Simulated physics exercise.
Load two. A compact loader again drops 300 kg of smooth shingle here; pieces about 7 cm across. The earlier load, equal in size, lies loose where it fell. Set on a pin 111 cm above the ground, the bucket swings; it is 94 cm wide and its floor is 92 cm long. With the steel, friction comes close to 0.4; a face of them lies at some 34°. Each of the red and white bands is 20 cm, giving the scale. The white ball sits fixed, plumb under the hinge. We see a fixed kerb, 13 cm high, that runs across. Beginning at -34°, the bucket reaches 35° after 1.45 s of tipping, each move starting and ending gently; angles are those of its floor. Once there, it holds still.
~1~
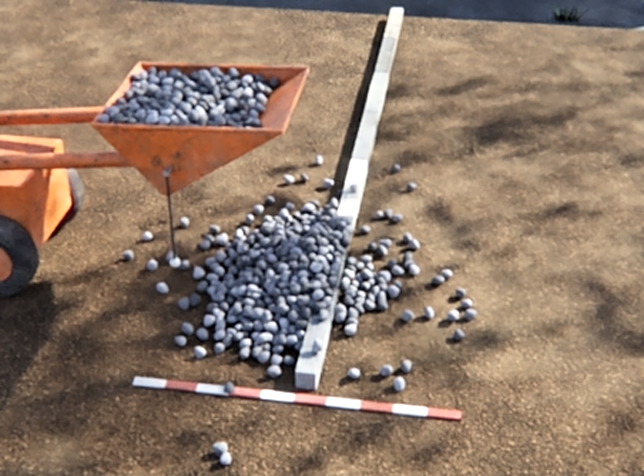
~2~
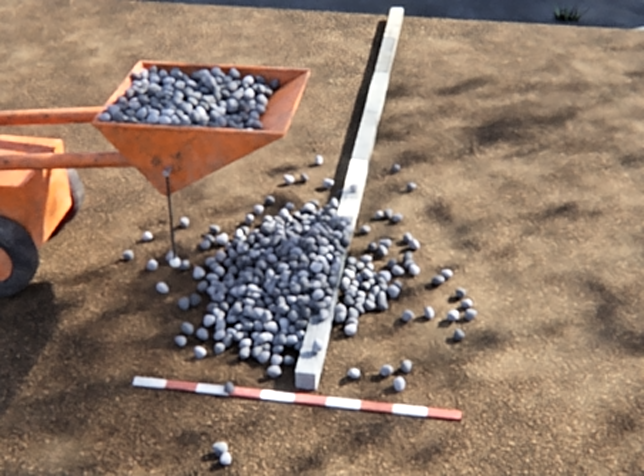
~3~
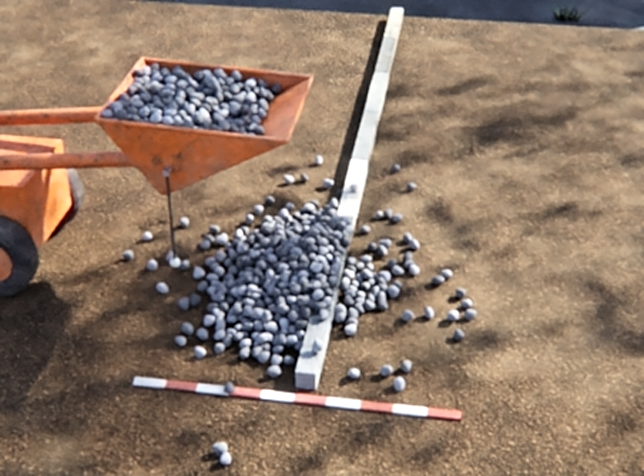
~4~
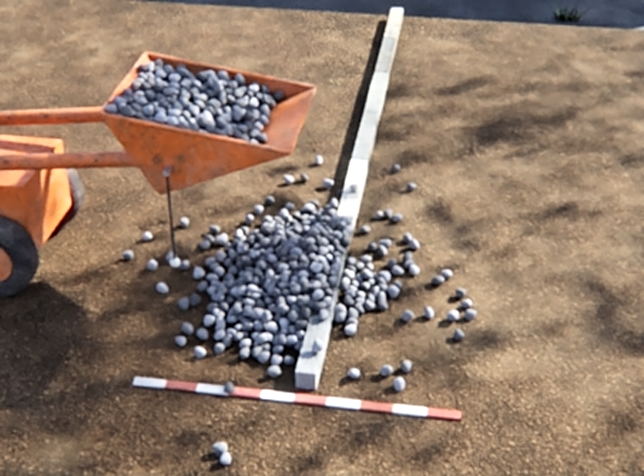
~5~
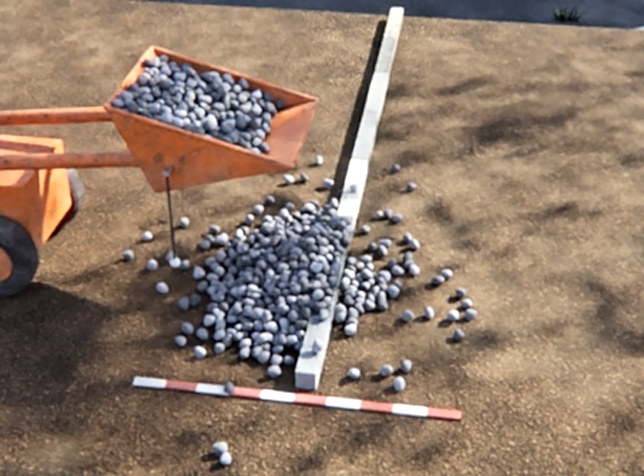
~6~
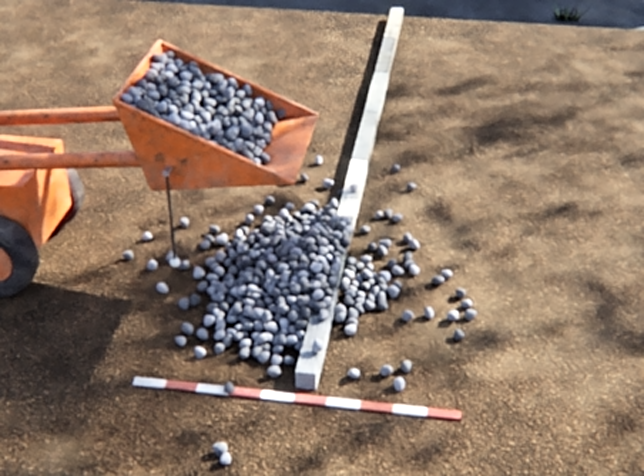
Orange loader bucket full of smooth grey stones tilting gradually down to the right above a loose stone pile straddling a pale kerb.
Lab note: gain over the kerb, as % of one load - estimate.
Gain: About 71 %.
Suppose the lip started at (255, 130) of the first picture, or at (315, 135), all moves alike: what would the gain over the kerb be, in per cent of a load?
First place: Roughly 40 %; second place: Roughly 95 %.
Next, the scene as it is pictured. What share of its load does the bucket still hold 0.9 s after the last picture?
50 %.
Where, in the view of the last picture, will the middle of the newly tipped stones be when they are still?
Roughly at (368, 275) in the last picture.
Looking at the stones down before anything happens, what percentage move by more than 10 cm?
About 10 per cent.
Then, 0.5 s after the last picture the floor is at 24°; in per cent of one load, 99 in the bucket, 90 on this side of the kerb, 11 over the kerb; the foremost stones are at (453, 303).
Then, 0.9 s after the last picture the floor is at 35°; in per cent of one load, 48 in the bucket, 134 on this side of the kerb, 18 over the kerb; the foremost stones are at (453, 303).
Then, 1.3 s after the last picture the floor is at 35°; in per cent of one load, 10 in the bucket, 136 on this side of the kerb, 54 over the kerb; the foremost stones are at (458, 314).
Then, 3.8 s after the last picture the floor is at 35°; in per cent of one load, 0 in the bucket, 118 on this side of the kerb, 82 over the kerb; the foremost stones are at (517, 318). Net gain over the kerb, 71.
